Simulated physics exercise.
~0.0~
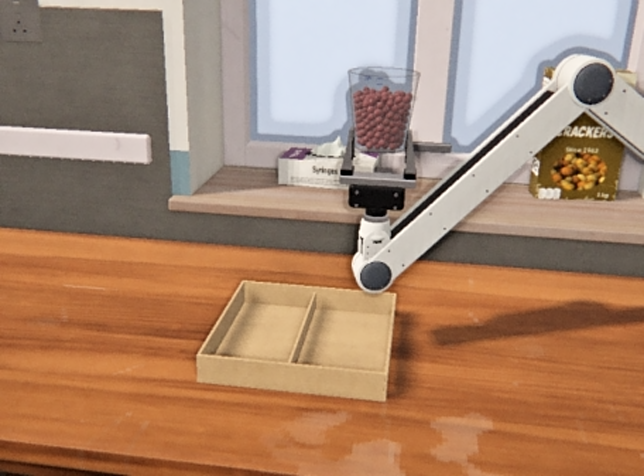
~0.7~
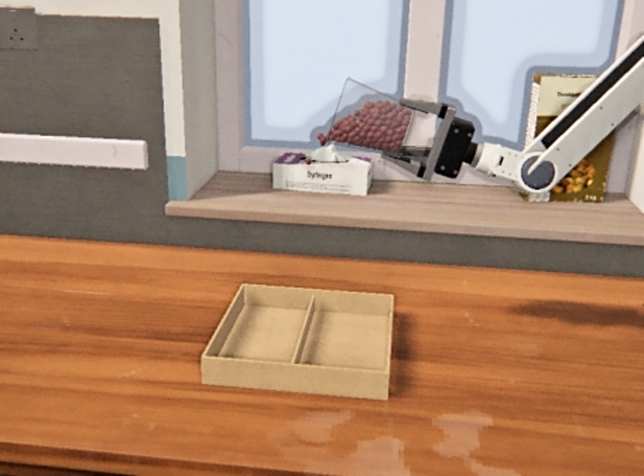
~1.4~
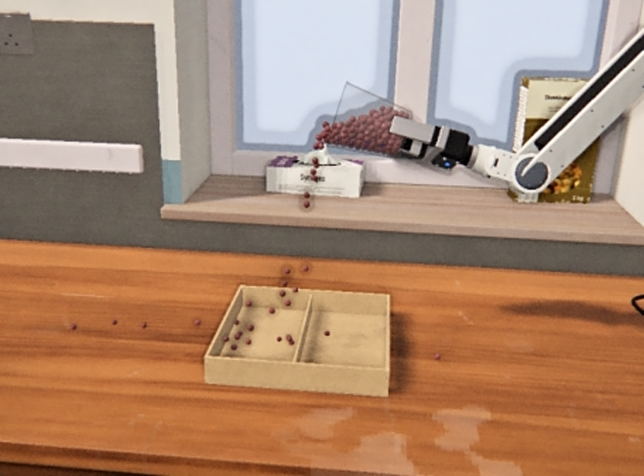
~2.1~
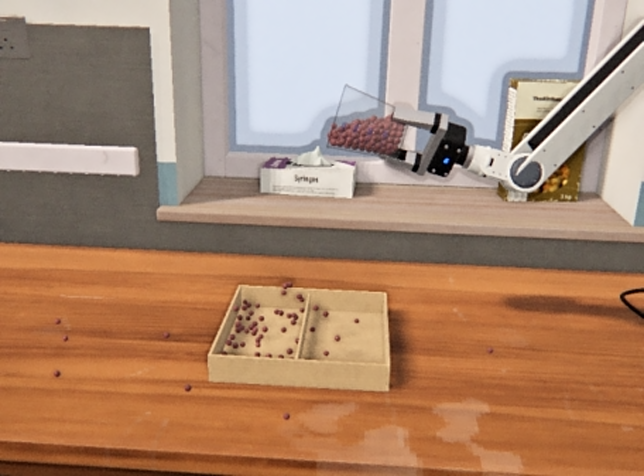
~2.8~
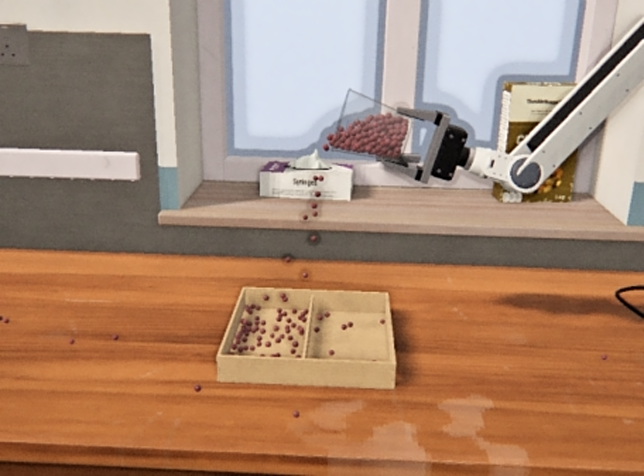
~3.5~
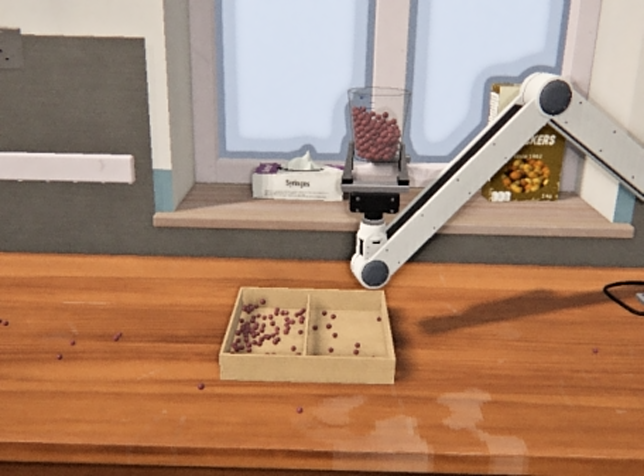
A robot arm tips a clear beaker, spills some beads around a divided tray, and rights it.
